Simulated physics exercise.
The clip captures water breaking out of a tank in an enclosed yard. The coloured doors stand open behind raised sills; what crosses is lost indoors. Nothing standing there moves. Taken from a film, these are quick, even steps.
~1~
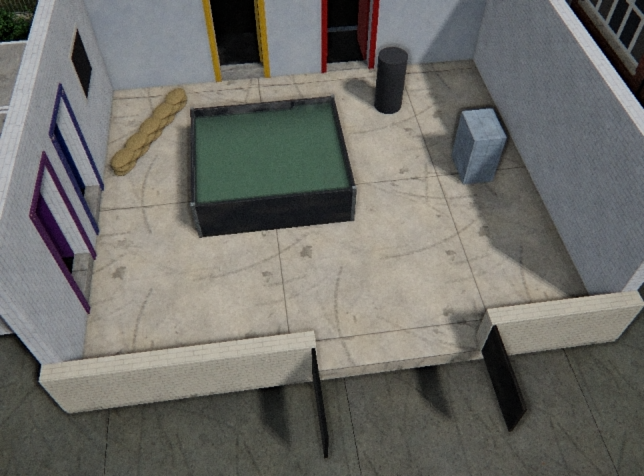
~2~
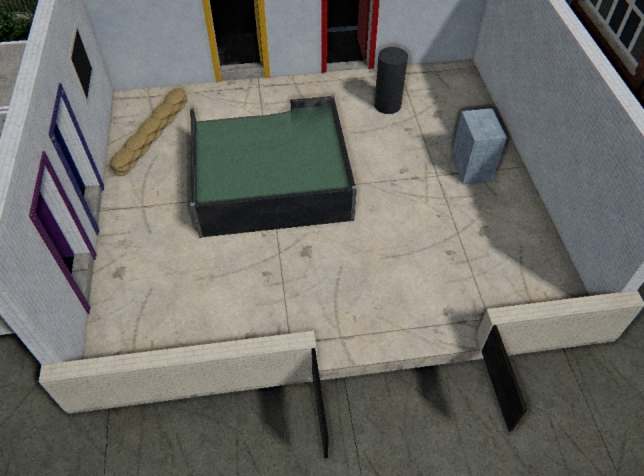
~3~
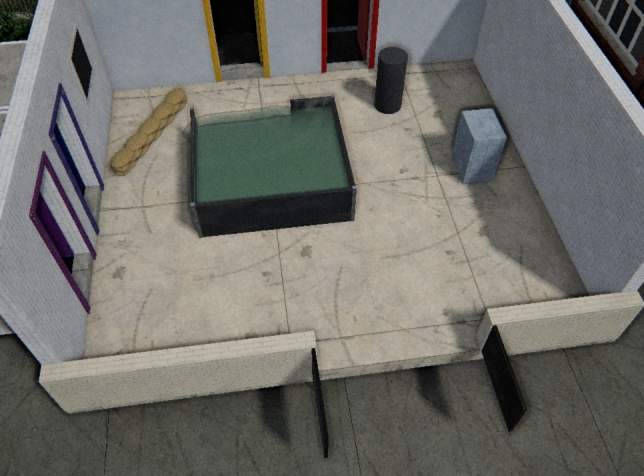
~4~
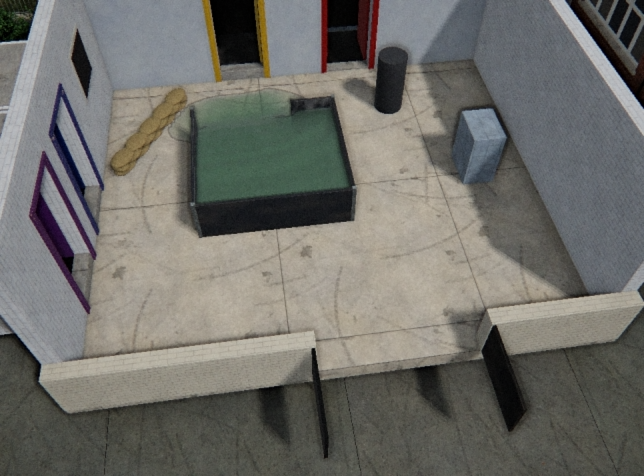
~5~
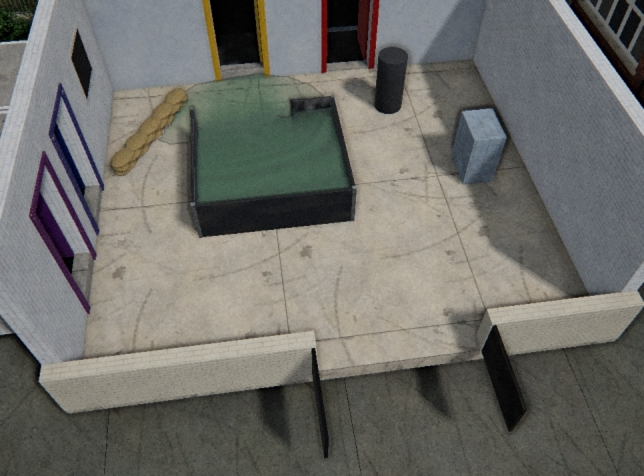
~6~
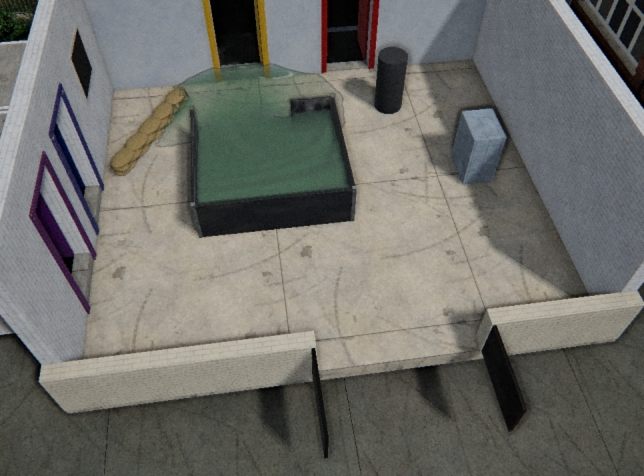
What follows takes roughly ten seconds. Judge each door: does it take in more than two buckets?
My call: The purple door keeps it to two or fewer, the blue door keeps it to two or fewer, the yellow door takes in more, the red door takes in more.
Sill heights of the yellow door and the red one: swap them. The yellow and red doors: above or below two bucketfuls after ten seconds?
Yellow lets more in, red keeps below it.
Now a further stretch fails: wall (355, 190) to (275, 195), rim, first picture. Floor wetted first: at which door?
You want the purple one.
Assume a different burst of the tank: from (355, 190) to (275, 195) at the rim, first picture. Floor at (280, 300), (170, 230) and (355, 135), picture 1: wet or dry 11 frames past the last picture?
Going in your order, I'd say drenched, then still bare, then still bare.
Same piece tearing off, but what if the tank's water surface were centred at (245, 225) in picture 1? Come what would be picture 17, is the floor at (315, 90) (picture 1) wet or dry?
Soaked there.
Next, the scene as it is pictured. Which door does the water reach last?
My answer: The purple door.
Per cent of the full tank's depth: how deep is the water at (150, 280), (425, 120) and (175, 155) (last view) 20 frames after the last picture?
Going in order, roughly 0, 2 and 8 %.
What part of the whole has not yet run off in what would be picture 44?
88 percent or thereabouts.
A moment on, water covers 15 % of the floor; the purple door not reached, the blue door not reached, the yellow door far over two buckets in, the red door under two buckets in.
Next, water covers 25 % of the floor; the purple door not reached, the blue door not reached, the yellow door far over two buckets in, the red door under two buckets in.
Then, water covers 45 % of the floor; the purple door wet at the sill, nothing in, the blue door wet at the sill, nothing in, the yellow door far over two buckets in, the red door over two buckets in.
Later, water covers 80 % of the floor; the purple door wet at the sill, nothing in, the blue door wet at the sill, nothing in, the yellow door far over two buckets in, the red door over two buckets in.
In the end, water covers 95 % of the floor; the purple door wet at the sill, nothing in, the blue door wet at the sill, nothing in, the yellow door far over two buckets in, the red door over two buckets in.
